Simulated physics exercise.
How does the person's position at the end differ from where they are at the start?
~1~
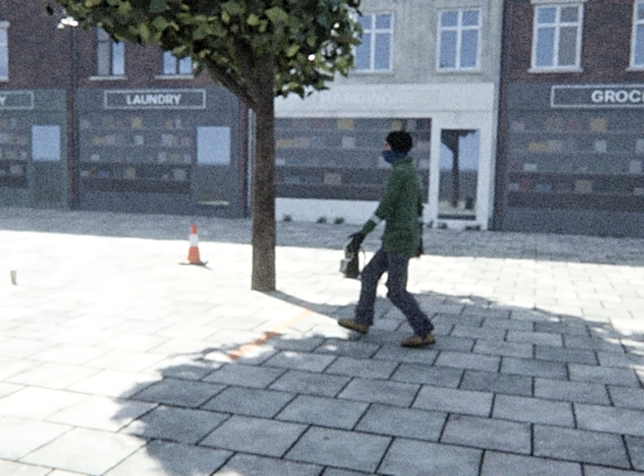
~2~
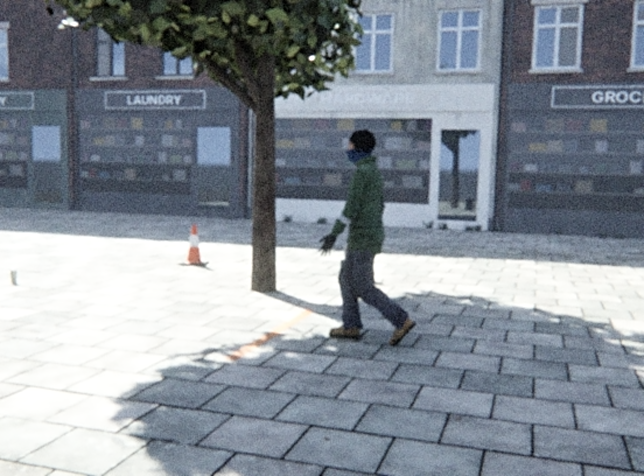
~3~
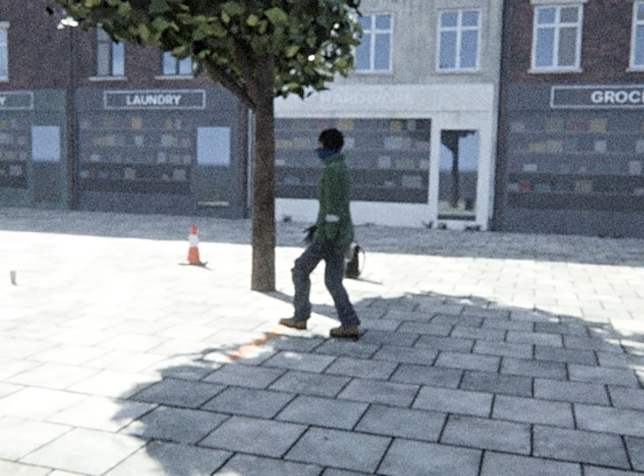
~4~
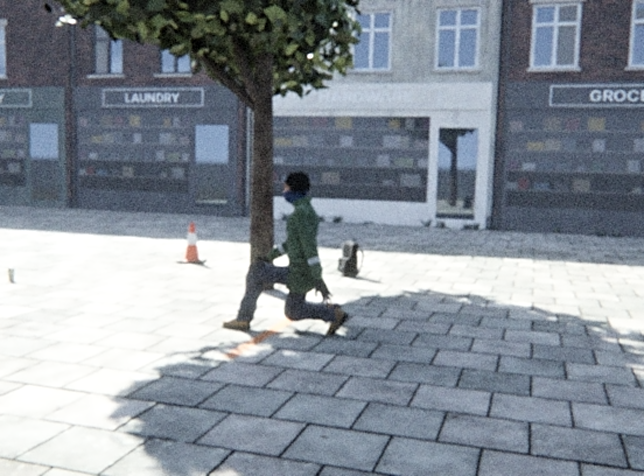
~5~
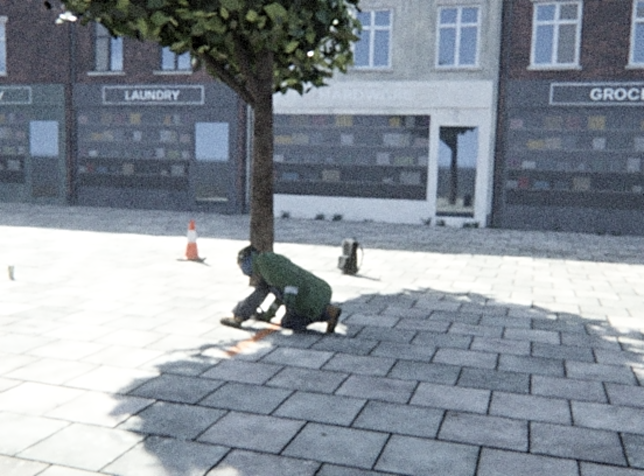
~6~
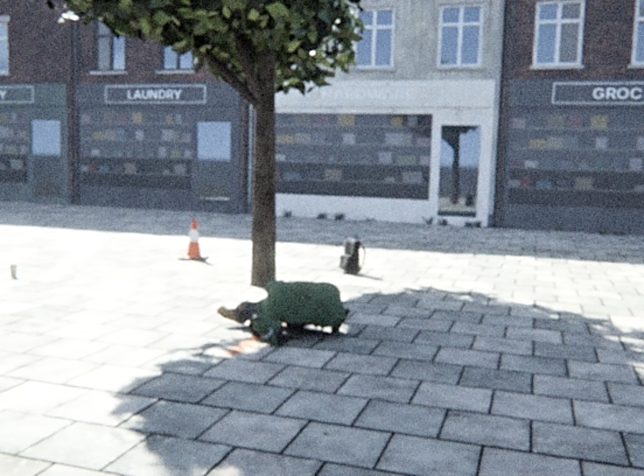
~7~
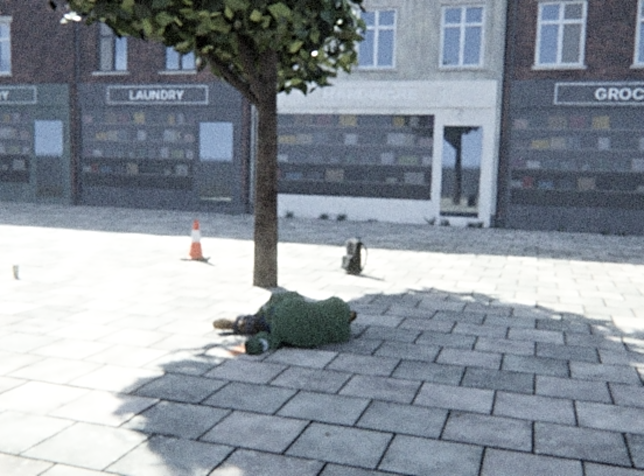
At the start the person is upright and walking to the right of the tree. By the end they are farther left and down on the paving, slumped near the foot of the trunk.
On a sunlit paved square in front of a row of shops, a person in a green jacket and dark trousers walks left toward a tree and a strip of orange tape, carrying a dark bag. The bag drops behind and stays upright on the paving as the walker goes on. Near the trunk the walker's legs give way, and the body sinks low with the knees bent. The torso then folds forward and down to the ground. The walker ends slumped on the paving, with head, chest and hips short of the orange tape.
